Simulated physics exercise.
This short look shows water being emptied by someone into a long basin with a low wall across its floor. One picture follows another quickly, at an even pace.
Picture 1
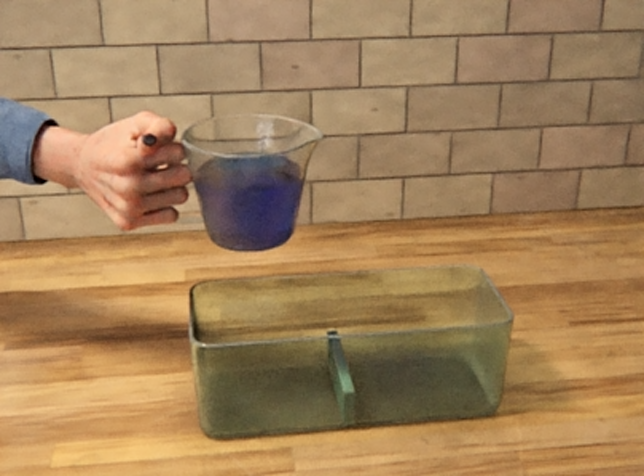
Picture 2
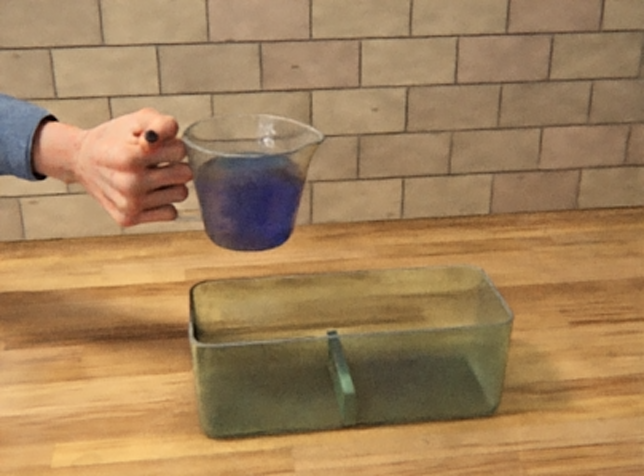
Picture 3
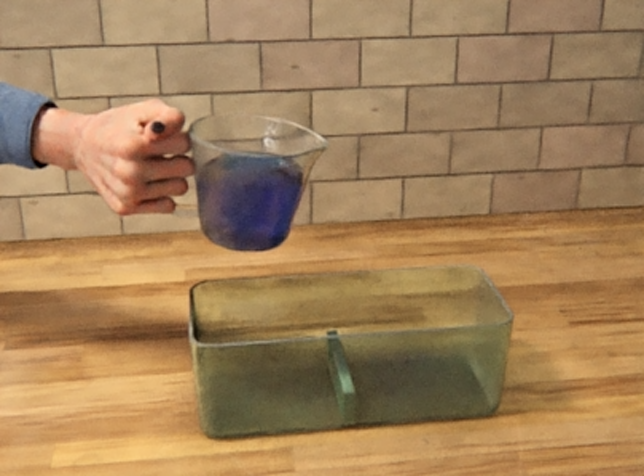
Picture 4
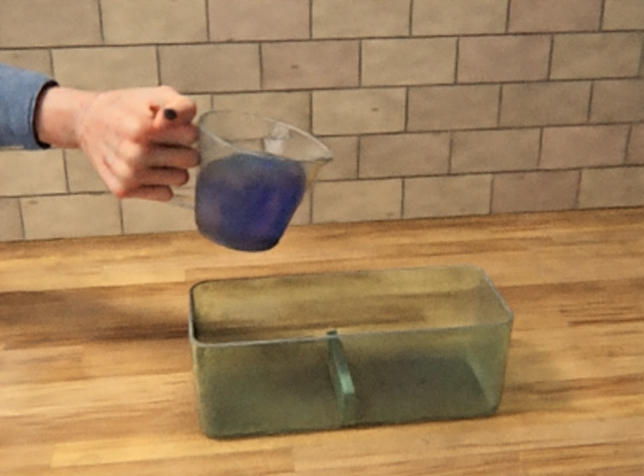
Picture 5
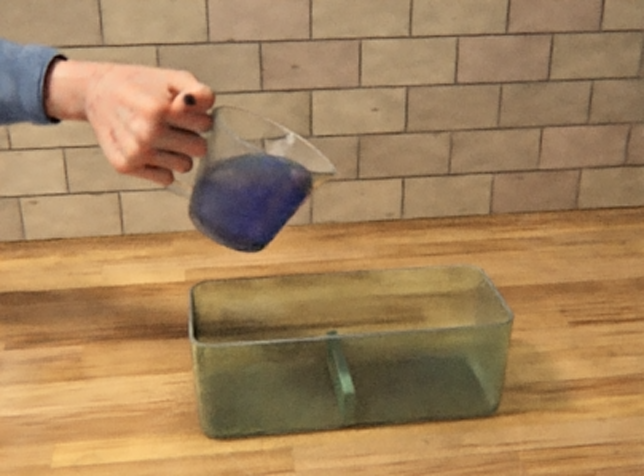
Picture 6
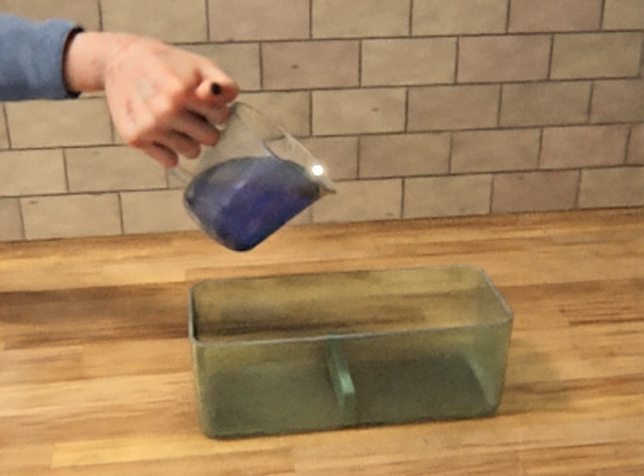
A hand holds a clear glass jug of blue water upright above a long, greenish glass basin with a low wall across its floor. The hand then tilts the jug to the right, slowly at first and then further, and the water shifts toward the lowered spout.
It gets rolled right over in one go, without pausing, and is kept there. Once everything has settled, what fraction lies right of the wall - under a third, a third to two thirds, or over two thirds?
Middle band.
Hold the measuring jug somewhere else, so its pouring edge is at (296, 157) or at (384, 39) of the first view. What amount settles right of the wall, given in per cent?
You'd get around 20 per cent and then around 75 per cent.
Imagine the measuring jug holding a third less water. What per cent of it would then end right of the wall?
That works out to some 35 %.
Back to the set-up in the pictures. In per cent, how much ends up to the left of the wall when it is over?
Close to 45 percent.
A moment on, the measuring jug is tipped right over and 30 per cent is still to pour, 5 is left of the wall and 32 right of it.
Next, the measuring jug is tipped right over and 0 per cent is still to pour, 43 is left of the wall and 51 right of it.
Then the measuring jug is tipped right over and 0 per cent is still to pour, 46 is left of the wall and 50 right of it.
Later the measuring jug is tipped right over and 0 per cent is still to pour, 46 is left of the wall and 51 right of it.
Finally, 46 per cent lies left of the wall, 51 right of it and 3 outside.
